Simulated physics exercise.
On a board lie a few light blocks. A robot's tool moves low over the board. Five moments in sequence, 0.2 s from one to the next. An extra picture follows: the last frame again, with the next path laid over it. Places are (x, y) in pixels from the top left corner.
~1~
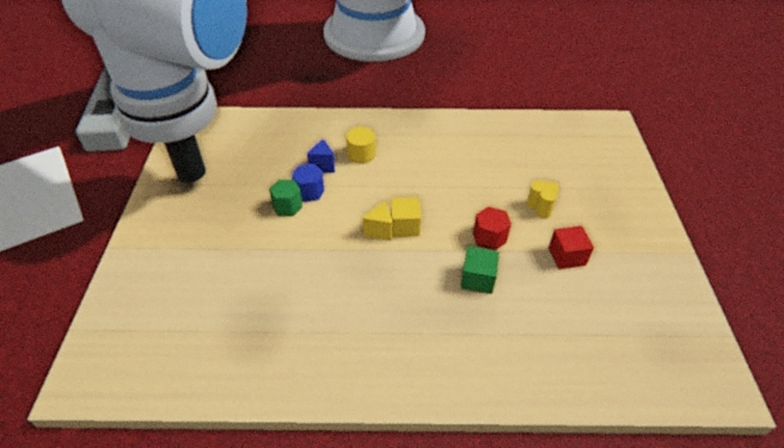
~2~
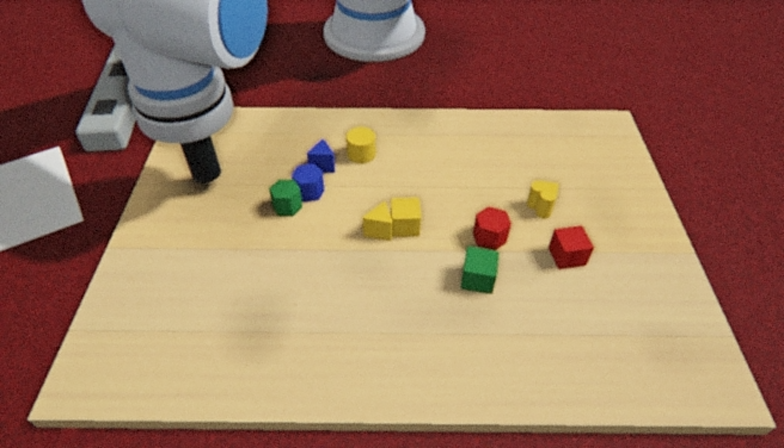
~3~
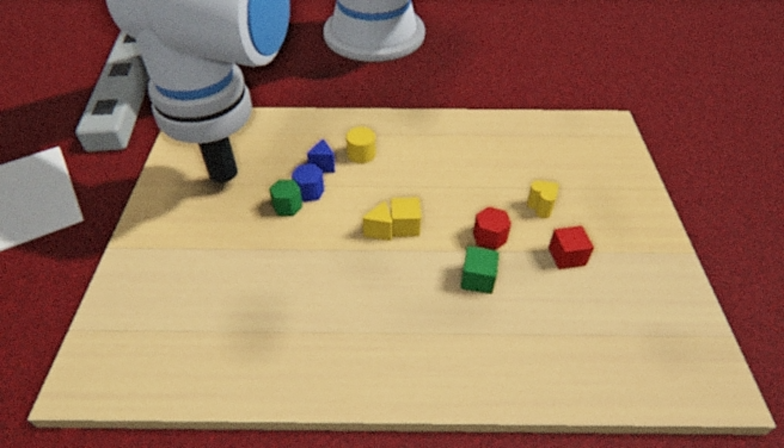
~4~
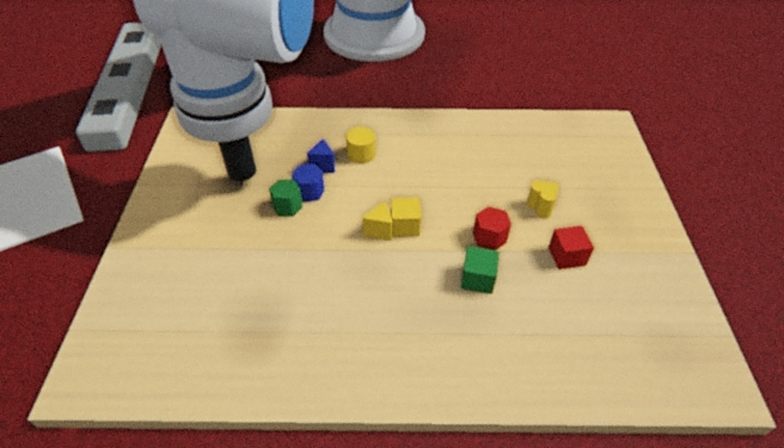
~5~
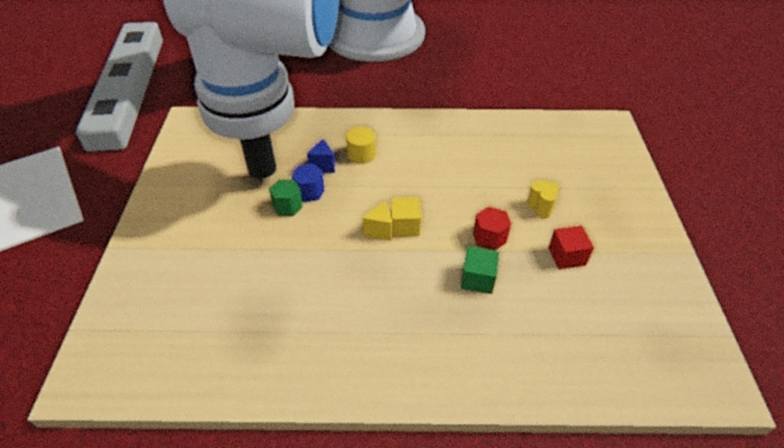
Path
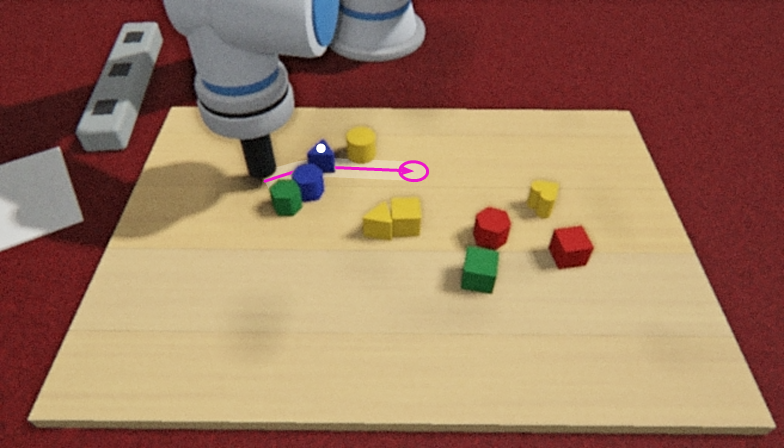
The footage shows a robot arm with a dark, rod-like tool gliding steadily rightward, low over a wooden board, nearing a cluster of green and blue blocks, while these and the scattered yellow, red and green blocks stay still.
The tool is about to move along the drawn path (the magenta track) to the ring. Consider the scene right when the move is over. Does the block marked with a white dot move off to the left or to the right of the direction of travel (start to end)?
Side: Right.
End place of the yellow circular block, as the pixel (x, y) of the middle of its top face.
My prediction: (376, 132).
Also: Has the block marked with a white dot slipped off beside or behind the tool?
In short: No.
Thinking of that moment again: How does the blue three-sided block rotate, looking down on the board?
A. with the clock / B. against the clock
B (against the clock)
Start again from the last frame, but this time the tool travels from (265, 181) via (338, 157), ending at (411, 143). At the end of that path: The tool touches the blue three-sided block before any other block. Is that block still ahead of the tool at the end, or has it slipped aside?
My guess is it ends up beside or behind the tool.
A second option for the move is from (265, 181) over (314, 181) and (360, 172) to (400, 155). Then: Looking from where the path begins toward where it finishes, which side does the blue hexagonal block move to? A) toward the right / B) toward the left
I'll go with A - toward the right.
The drawn path runs from (265, 181) over (339, 168) to (414, 171); the dot is on the blue three-sided block.
What follows on the original path. One third of the way, tool at (313, 157); blue three-sided block at (335, 148), turned 35° anticlockwise.
Two thirds of the way, tool at (364, 157); blue three-sided block at (387, 148), turned 55° anticlockwise; yellow circular block at (376, 132).
At the end, tool at (414, 160); blue hexagonal block not moved; blue three-sided block at (436, 147), turned 60° anticlockwise; yellow circular block at (376, 132).
